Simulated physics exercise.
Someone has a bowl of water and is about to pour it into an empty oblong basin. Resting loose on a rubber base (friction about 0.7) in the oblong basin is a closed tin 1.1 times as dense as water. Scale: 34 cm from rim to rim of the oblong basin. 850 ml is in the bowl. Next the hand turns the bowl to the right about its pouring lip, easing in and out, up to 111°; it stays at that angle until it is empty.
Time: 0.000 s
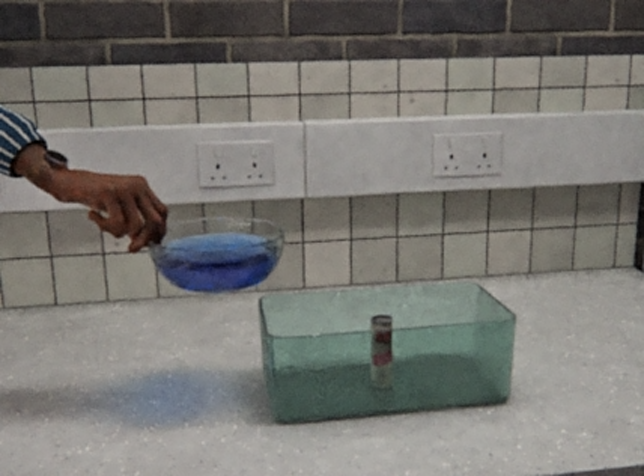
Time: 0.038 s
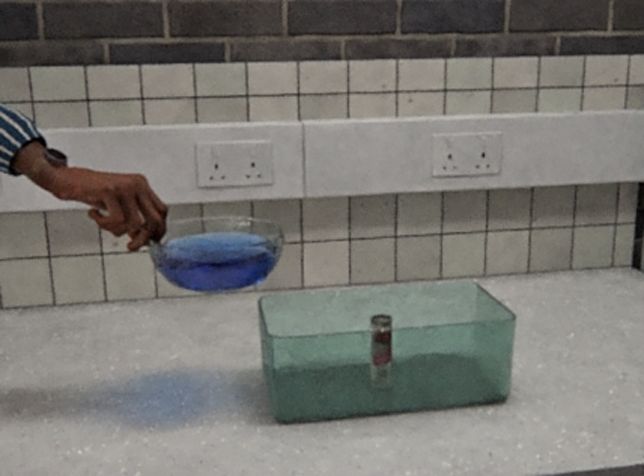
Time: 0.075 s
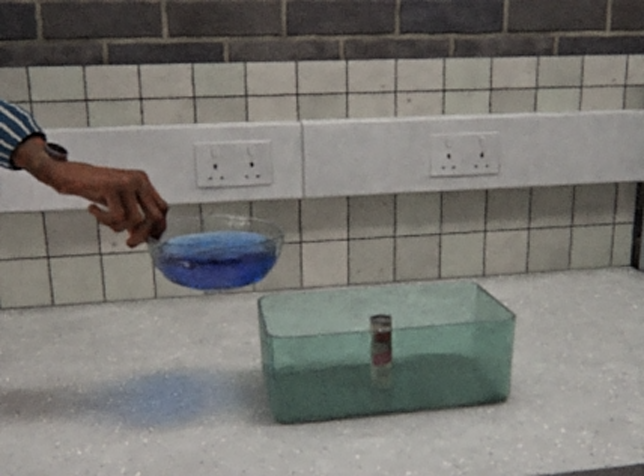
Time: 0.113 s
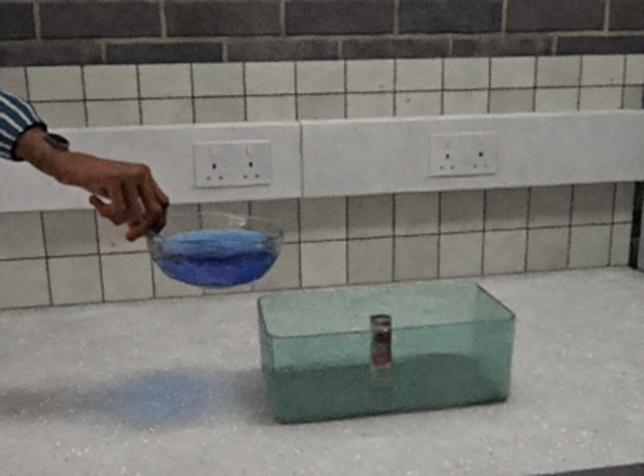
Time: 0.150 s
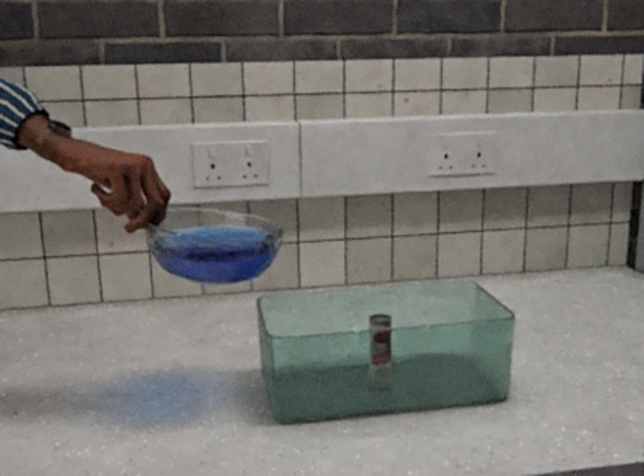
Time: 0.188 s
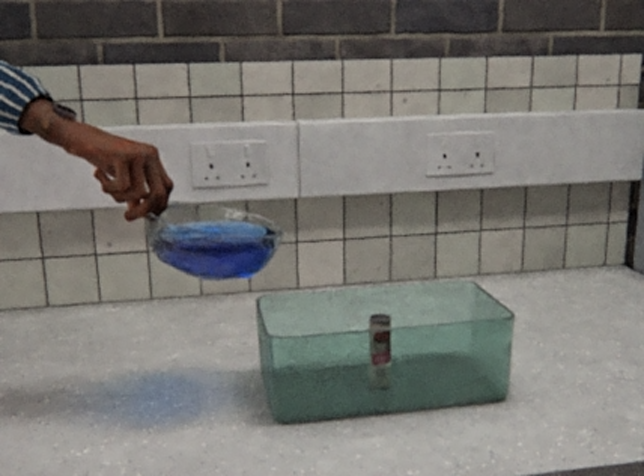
A hand holding a glass bowl of blue water slowly tilts it slightly rightward beside a green oblong basin containing a small tin.
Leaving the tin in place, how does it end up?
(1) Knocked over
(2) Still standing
1.
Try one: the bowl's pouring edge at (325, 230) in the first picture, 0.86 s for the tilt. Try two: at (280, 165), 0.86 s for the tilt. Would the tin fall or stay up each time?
First it remains upright; then it remains upright.
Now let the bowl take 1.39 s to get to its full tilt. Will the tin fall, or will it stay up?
Then it tips over.
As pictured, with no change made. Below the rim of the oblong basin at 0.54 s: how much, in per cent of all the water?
Around 6 percent.
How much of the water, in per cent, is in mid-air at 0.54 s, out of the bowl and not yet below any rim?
Near 50 in a hundred.
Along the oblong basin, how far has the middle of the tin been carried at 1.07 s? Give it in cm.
Near 8 cm of travel.
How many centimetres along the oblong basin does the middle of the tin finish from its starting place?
Shift of tin centre: Approx. 8.0 cm.
After 0.54 s the tilt is 77° and 45 per cent is still to pour; the tin stands where it began.
After 0.80 s the tilt is 110° and 0 per cent is still to pour; the tin leans 18°.
After 1.07 s the tilt is 111° and 0 per cent is still to pour; the tin lies on its side.
After 1.36 s the tilt is 111° and 0 per cent is still to pour; the tin lies on its side.
In the end the tin lies on its side.
